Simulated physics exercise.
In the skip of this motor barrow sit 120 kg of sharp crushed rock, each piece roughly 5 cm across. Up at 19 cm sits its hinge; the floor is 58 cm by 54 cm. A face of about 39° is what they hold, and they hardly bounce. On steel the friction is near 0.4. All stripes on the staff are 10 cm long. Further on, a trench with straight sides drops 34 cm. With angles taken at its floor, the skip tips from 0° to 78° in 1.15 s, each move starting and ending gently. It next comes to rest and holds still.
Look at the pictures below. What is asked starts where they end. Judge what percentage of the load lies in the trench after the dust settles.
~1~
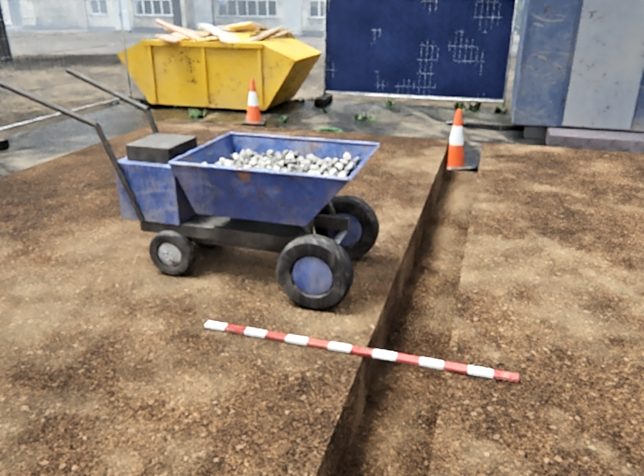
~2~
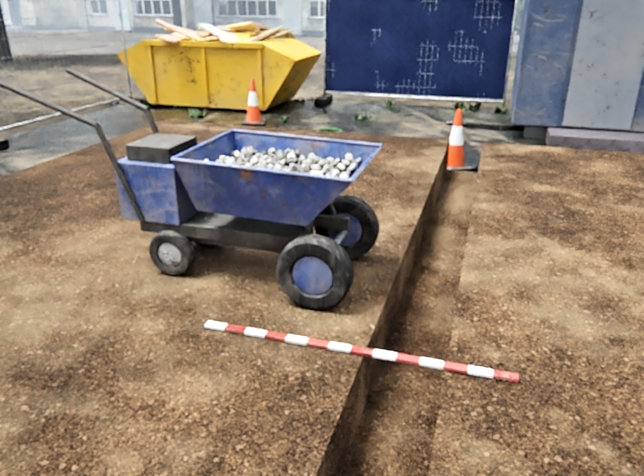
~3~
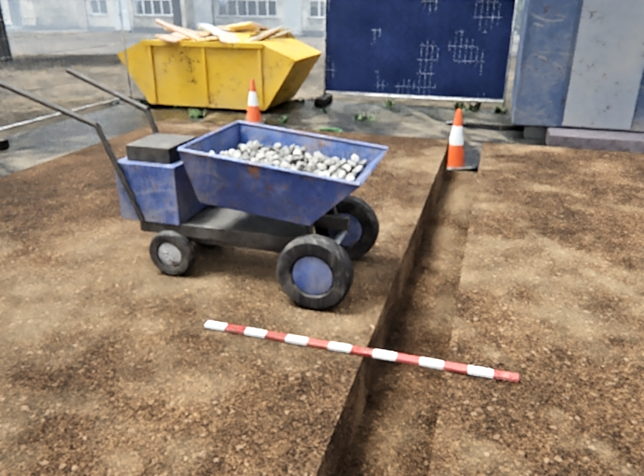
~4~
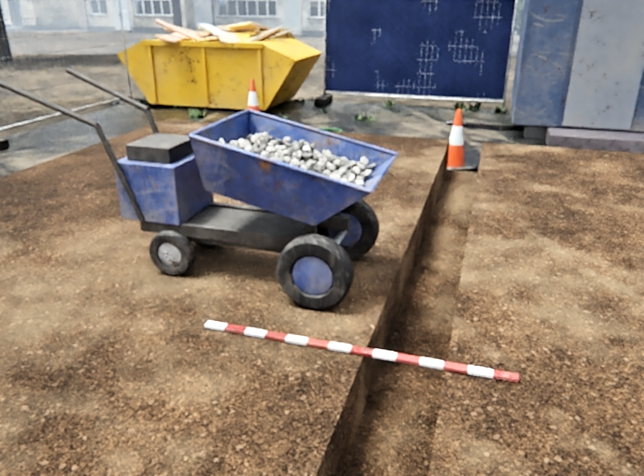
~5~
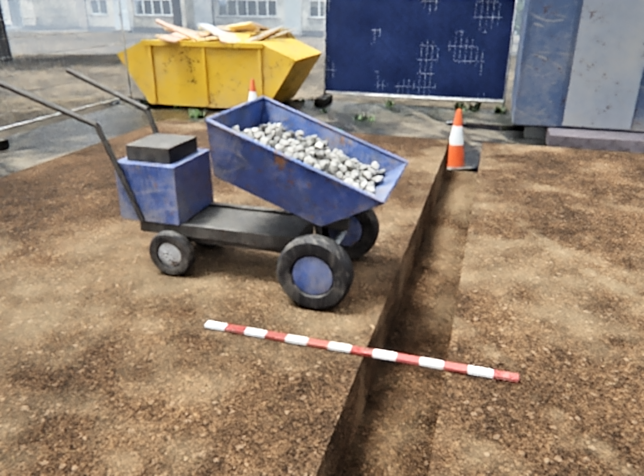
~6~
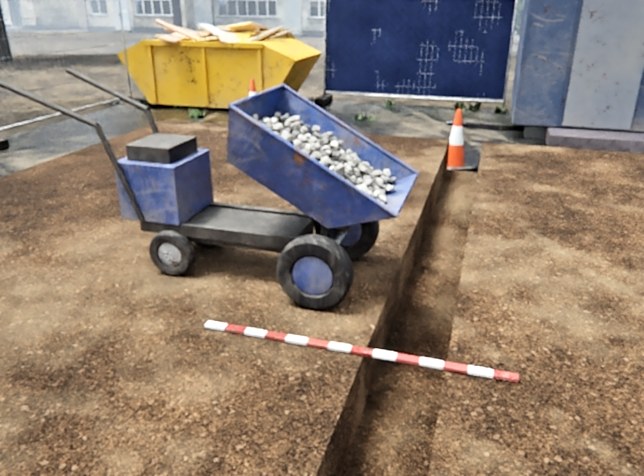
About 57 %.
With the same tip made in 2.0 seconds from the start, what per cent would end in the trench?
It would be near 65 percent.
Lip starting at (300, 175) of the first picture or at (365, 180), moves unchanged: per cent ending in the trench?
I'd expect close to 100 per cent at the first and 25 per cent at the second.
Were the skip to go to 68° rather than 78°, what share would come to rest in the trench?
Then roughly 55 percent.
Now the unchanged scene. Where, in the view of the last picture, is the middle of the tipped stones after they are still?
Near (449, 329).
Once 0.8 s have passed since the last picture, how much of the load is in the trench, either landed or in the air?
Roughly 20% by that time.
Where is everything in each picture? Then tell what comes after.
In the first frame, the skip is at 0°, its lip at (349, 180); the top of the load is at (303, 161).
In the second frame, lip at (352, 181), floor tilted 2°, highest stones at (278, 157).
In the third frame, the skip is at 6°, its lip at (360, 185); the top of the load is at (255, 151).
In the fourth frame, lip at (371, 192), floor tilted 12°, highest stones at (255, 141).
In the fifth frame, lip at (384, 203), floor tilted 20°, highest stones at (268, 132).
In the sixth frame, lip at (397, 216), floor tilted 29°, highest stones at (278, 121).
Then, 0.4 s after the last picture the floor is at 66°, 100 % in the skip; the foremost stones are at (426, 248).
Then, 0.8 s after the last picture the floor is at 78°, 53 % in the skip, 22 % in the trench, 25 % past the trench; the foremost stones are at (525, 307).
Then, 1.1 s after the last picture the floor is at 78°, 13 % in the skip, 41 % in the trench, 46 % past the trench; the foremost stones are at (621, 316).
Then, 3.1 s after the last picture the floor is at 78°, 0 % in the skip, 57 % in the trench, 43 % past the trench; the foremost stones are past the picture's edge.
